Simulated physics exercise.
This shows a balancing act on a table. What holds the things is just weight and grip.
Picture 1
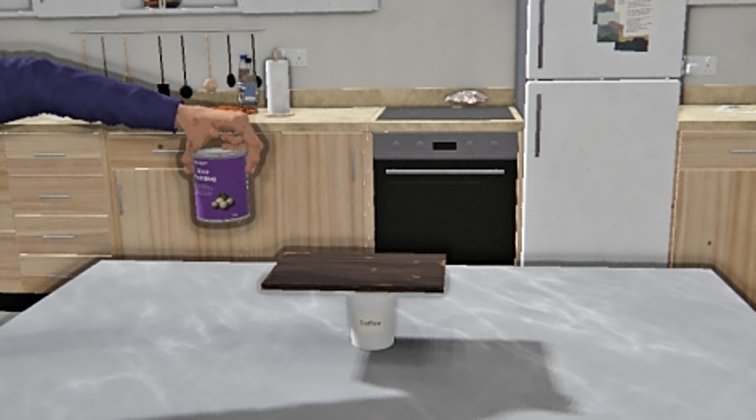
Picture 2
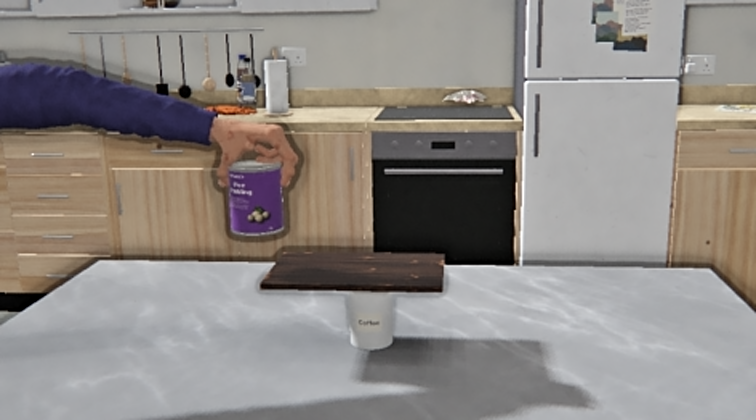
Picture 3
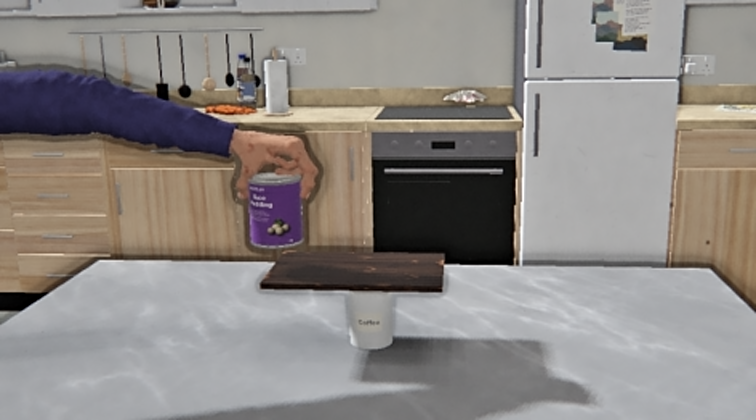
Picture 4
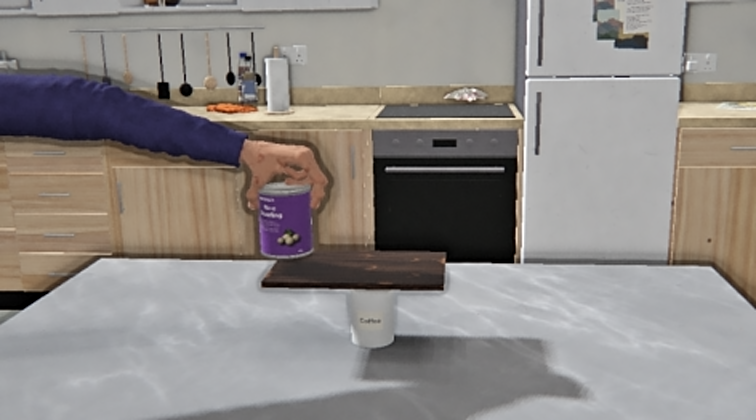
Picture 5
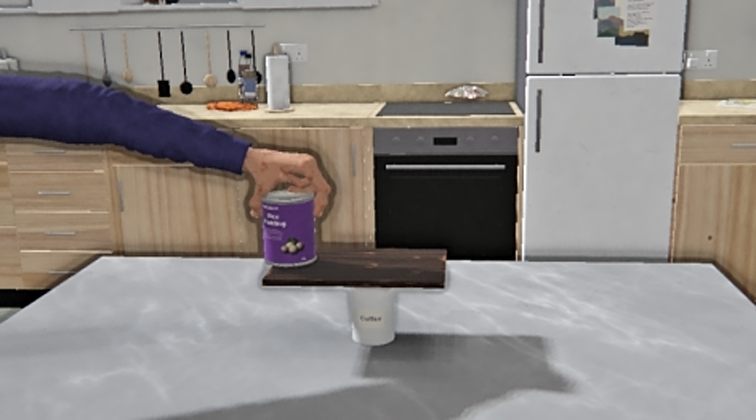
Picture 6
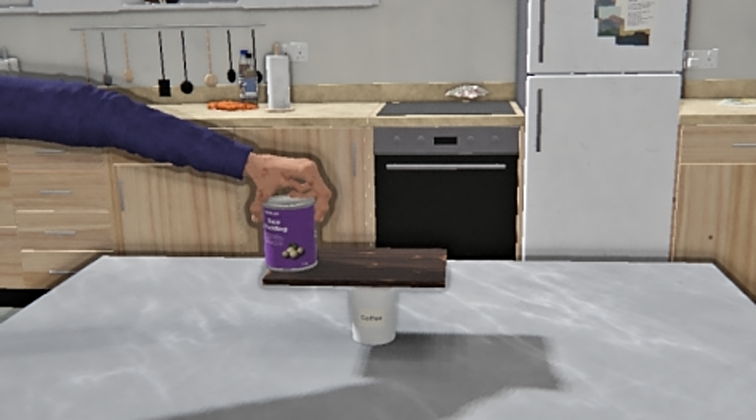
A hand in a dark blue sleeve, reaching in from the left, carries a purple tin down and to the right until it sits at the left end of a dark board, the fingers still on it. The board rests across a white paper cup on a pale marbled table. Behind, a kitchen seen from the front shows wooden cabinets, a black oven and a white fridge, the view almost still.
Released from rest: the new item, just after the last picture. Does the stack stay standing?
No: The balance breaks.
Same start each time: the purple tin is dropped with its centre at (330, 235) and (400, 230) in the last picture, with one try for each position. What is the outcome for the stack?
Result of try one is that it tips over, and of try two that it stays stable.
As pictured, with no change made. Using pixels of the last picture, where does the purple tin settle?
About (238, 314).
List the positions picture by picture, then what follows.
The first picture shows coming down; purple tin (222, 184); black board (359, 271).
The second picture shows coming down; purple tin (256, 197); black board (357, 271).
The third picture shows coming down; purple tin (276, 210); black board (357, 271).
The fourth picture shows coming down; purple tin (286, 219); black board (359, 269).
The fifth picture shows coming down; purple tin (289, 228); black board (359, 267).
The sixth picture shows in place under the hand; purple tin (290, 232); black board (360, 266).
Then, 0.30 s past the last view, purple tin now fallen; black board rocked 36° from its first pose.
Then, 0.40 s past the last view, black board rocked 61° from its first pose.
Then, 0.70 s past the last view, black board rocked 43° from its first pose.
Finally, fallen, purple tin; down or leaning hard in the stack, black board; white jar still in place. Final places as the last picture's camera would see them, purple tin near (239, 314). The stack comes apart.
